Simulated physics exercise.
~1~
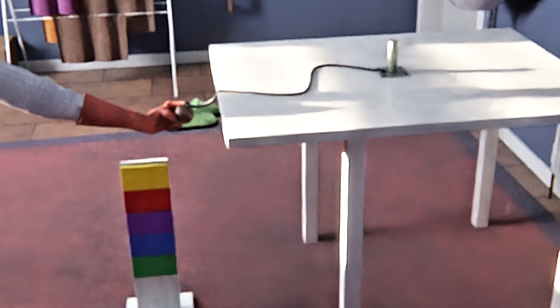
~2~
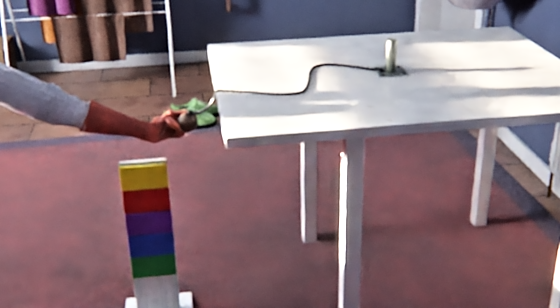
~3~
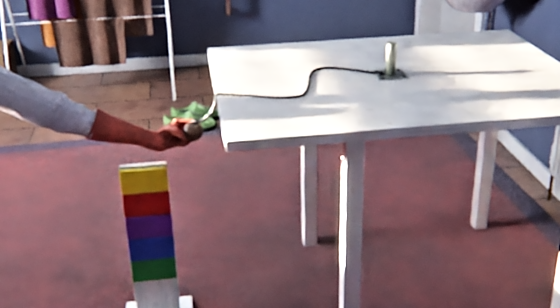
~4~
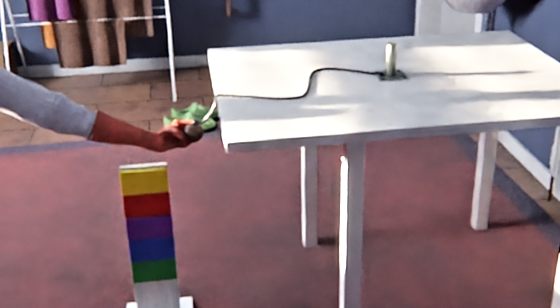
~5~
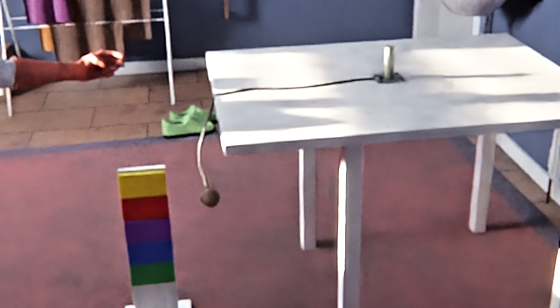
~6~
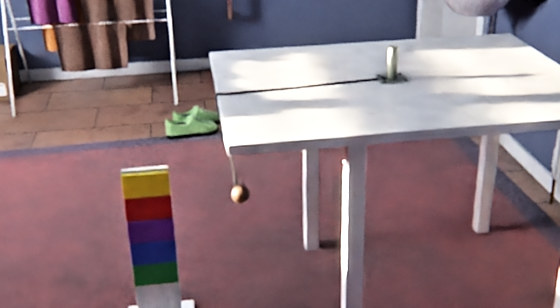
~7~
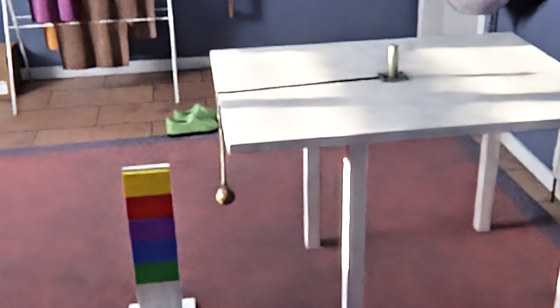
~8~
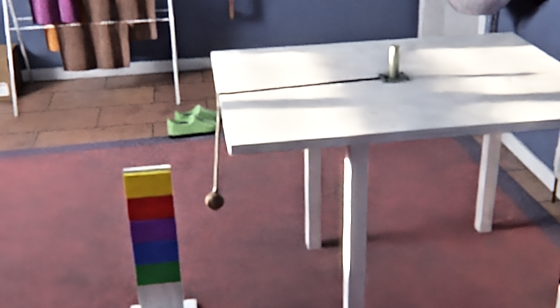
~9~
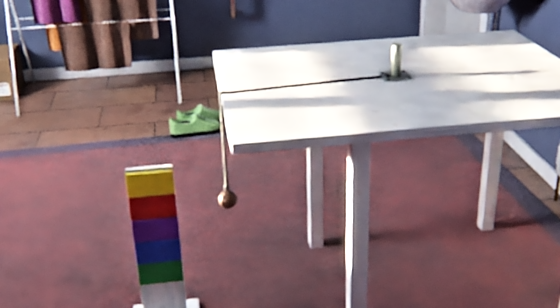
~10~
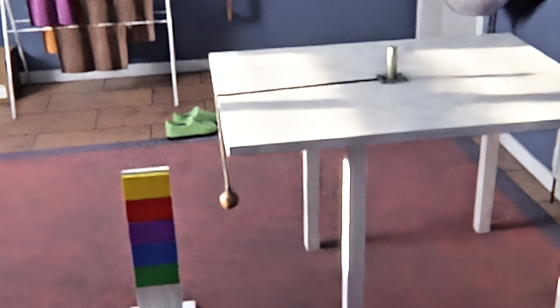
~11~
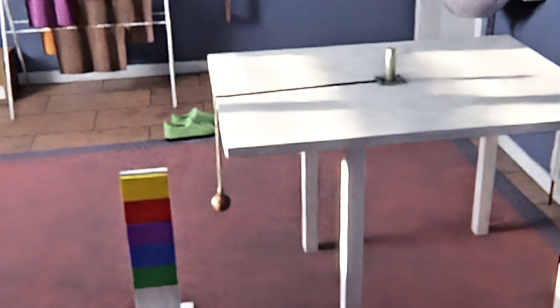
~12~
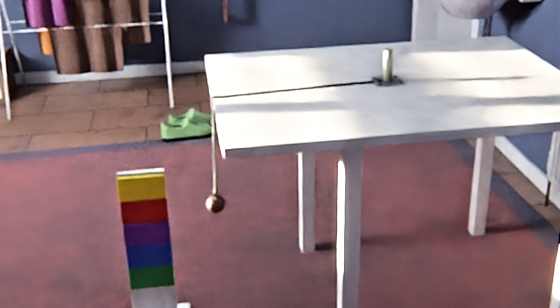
A small brown ball, tied by a dark cord to a short post on a white table, is held by a hand just beyond the table's left edge. Below stands an upright scale of coloured bands, yellow at the top and green at the bottom. The hand shifts slightly, then opens and draws back to the left. The ball drops, pulling the slack cord straight across the tabletop, and dangles beside the table. It swings right, then left, and keeps swaying gently, finally hanging with its centre level with the red band.
